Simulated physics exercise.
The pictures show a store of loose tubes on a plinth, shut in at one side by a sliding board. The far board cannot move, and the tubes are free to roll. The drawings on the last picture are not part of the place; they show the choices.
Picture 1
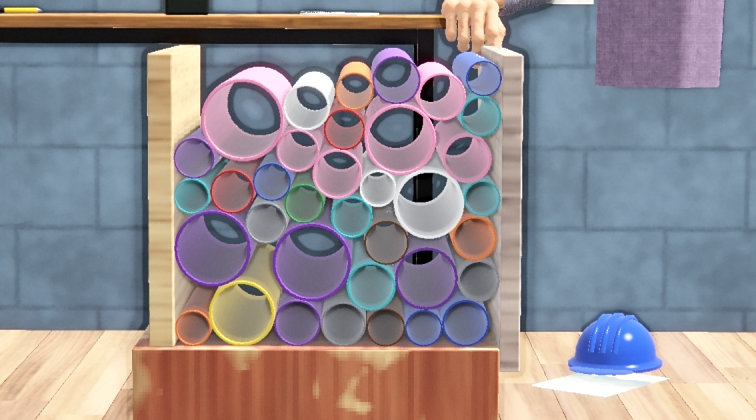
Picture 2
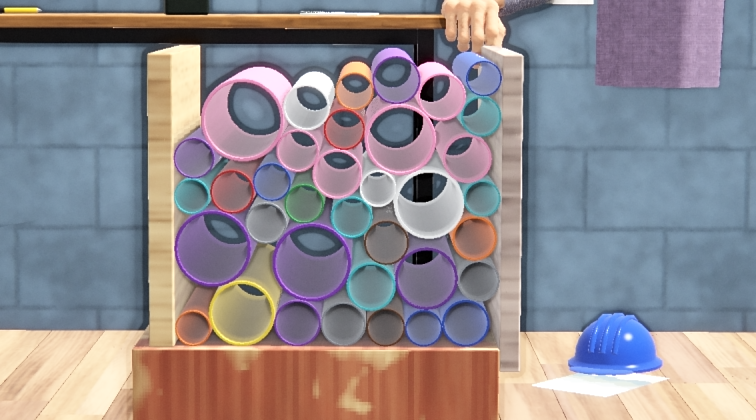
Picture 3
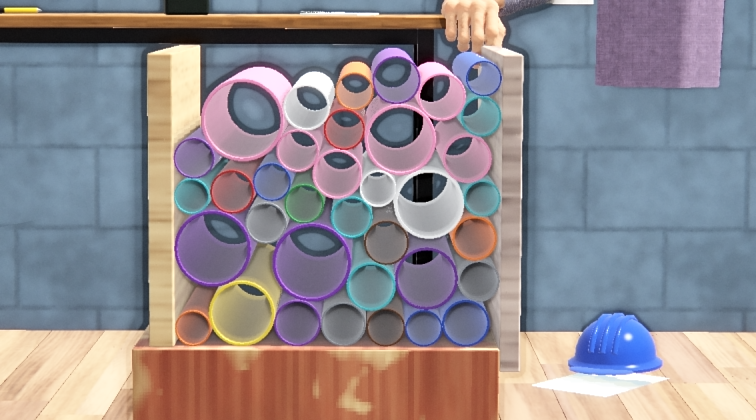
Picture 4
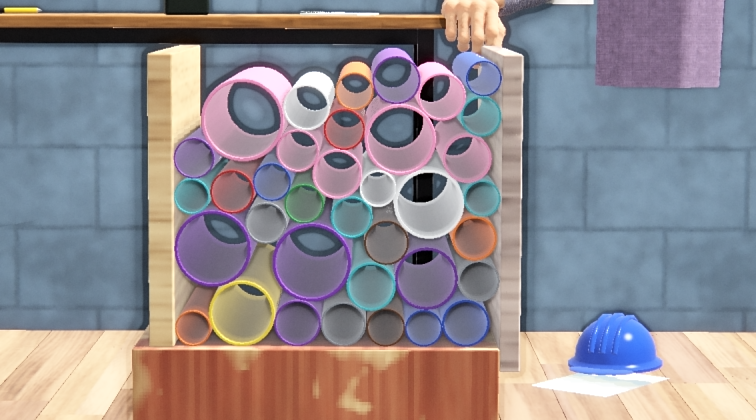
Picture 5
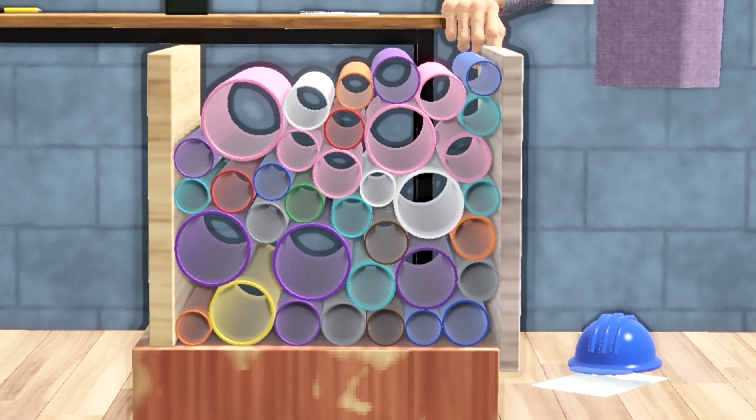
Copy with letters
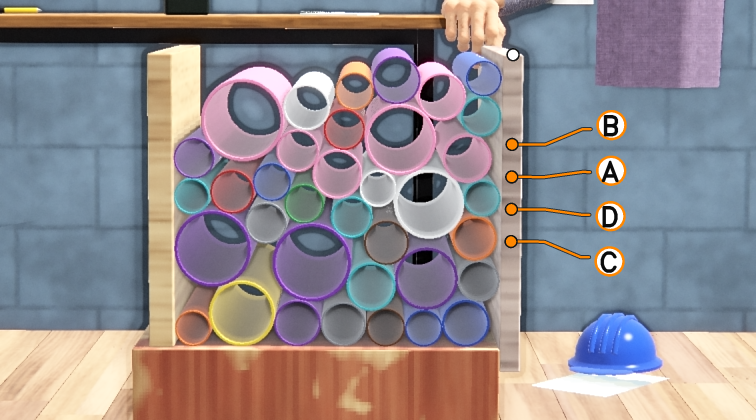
A stack of colorful tubes stayed still between two upright boards on a wooden base, while a hand rested at the top right and a blue hard hat sat on the floor.
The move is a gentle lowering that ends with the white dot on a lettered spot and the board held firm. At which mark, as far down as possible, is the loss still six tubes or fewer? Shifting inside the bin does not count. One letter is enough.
Slide it to C.
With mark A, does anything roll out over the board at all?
At A: Yes.
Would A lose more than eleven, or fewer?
Fewer than eleven.
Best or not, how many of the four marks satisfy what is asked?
The number is four.
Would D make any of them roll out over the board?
Yes, at D.
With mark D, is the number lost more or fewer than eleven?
It loses fewer than eleven.
On the marked copy, A at (512, 177); B at (512, 144); C at (511, 242); D at (511, 209); the white dot at (513, 55).
With C. Early on, top of the board (501, 139).
Further on, top of the board (500, 233).
At the end, top of the board (500, 241), six out over the board.
As for the rest, A one out over the board; B one out over the board; D two out over the board.
